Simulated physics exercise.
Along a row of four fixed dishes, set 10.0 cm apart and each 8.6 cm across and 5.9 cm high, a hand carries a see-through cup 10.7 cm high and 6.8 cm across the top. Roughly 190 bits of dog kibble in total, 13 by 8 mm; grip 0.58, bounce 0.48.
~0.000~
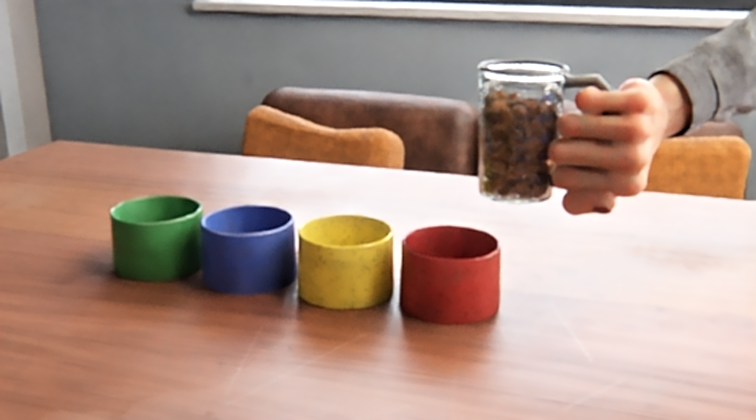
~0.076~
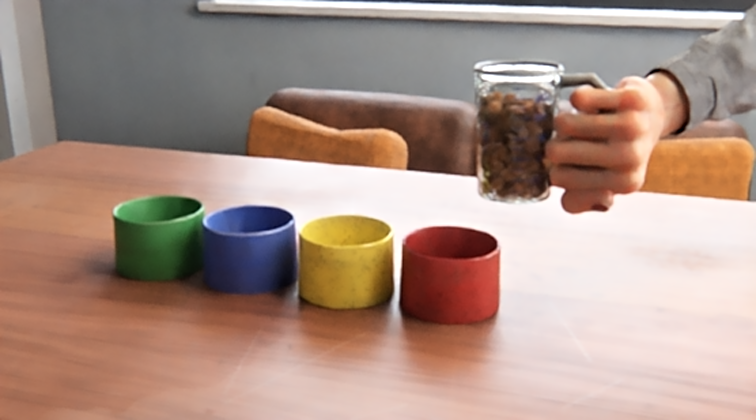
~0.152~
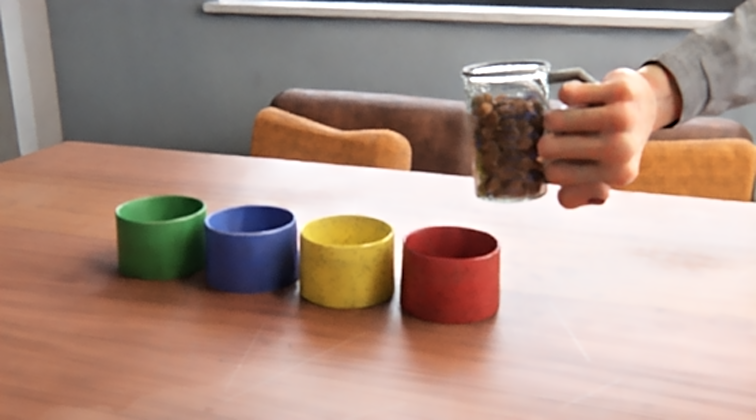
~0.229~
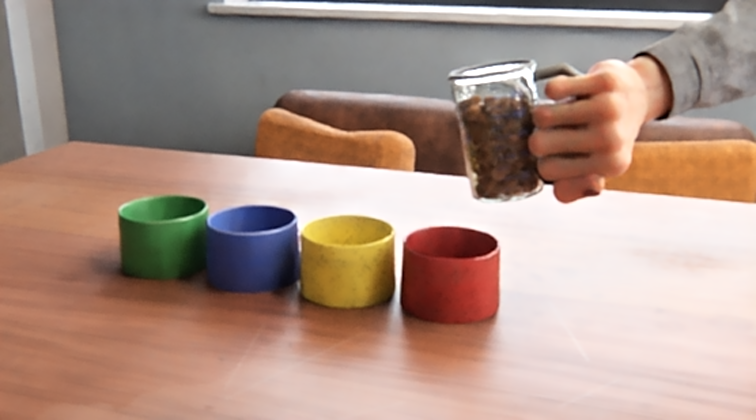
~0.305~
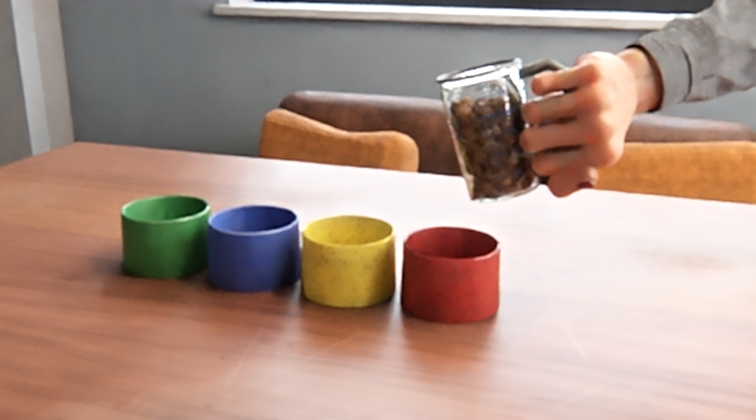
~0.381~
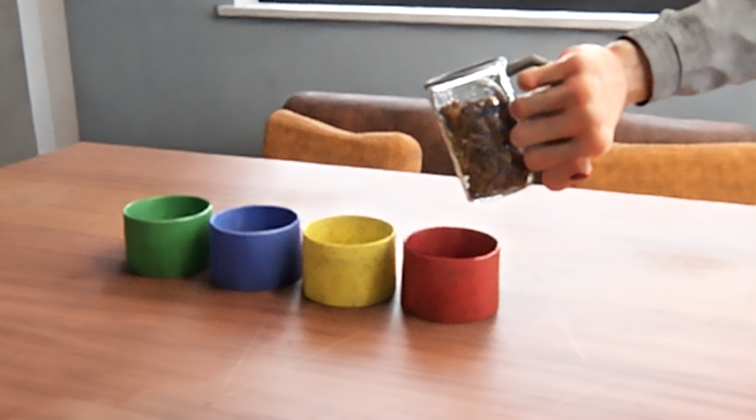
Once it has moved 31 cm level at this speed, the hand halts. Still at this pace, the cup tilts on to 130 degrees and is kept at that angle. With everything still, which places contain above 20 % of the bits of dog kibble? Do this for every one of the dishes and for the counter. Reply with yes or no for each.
Red dish: No, blue dish: Yes, green dish: No, yellow dish: No, counter: No.
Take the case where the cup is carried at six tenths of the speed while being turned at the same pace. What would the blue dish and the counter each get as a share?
Result - blue dish: 0; counter: 10.
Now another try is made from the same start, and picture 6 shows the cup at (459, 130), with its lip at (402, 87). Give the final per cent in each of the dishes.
Dish by dish: Red 0 per cent, blue 0 per cent, green 80 per cent, yellow 0 per cent.
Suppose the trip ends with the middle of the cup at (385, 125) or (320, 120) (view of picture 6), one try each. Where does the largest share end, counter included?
Yellow; blue.
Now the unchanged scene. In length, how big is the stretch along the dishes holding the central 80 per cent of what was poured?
5 cm, roughly.
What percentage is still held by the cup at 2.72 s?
Close to 0 % of the load.
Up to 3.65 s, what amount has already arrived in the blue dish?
By that moment, around 100 percent has got there.
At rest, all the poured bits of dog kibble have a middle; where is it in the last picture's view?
Close to pixel (251, 246).
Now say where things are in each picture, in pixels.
In the first frame, cup at (519, 131), tilt 0 degrees, lip at (482, 65), moved 0.0 cm; middle of the pieces at (518, 153); red dish at (451, 242); yellow dish at (346, 230); blue dish at (248, 220); green dish at (157, 209).
In the second frame, cup at (516, 132), tilt 2 degrees, lip at (477, 67), moved 0.2 cm; middle of the pieces at (516, 153).
In the third frame, cup at (508, 132), tilt 6 degrees, lip at (465, 70), moved 0.9 cm; middle of the pieces at (510, 153).
In the fourth frame, cup at (500, 132), tilt 11 degrees, lip at (452, 74), moved 1.6 cm; middle of the pieces at (503, 153).
In the fifth frame, cup at (491, 132), tilt 15 degrees, lip at (440, 79), moved 2.3 cm; middle of the pieces at (496, 152).
In the sixth frame, cup at (483, 132), tilt 20 degrees, lip at (428, 84), moved 3.0 cm; middle of the pieces at (489, 152); red dish at (451, 243); yellow dish at (349, 230); blue dish at (255, 219); green dish at (168, 208). The cup turns about 65 degrees a second and travels 9 cm a second.
After 1.78 s, tilt 108 degrees; cup holds 95 %, blue 5 %.
After 2.72 s, tilt 130 degrees; cup holds 0 %, blue 100 %.
After 3.65 s, tilt 130 degrees; cup holds 0 %, blue 100 %.
By 4.0 s all is still; red 0 %, blue 100 %, green 0 %, yellow 0 %, counter 0 %.
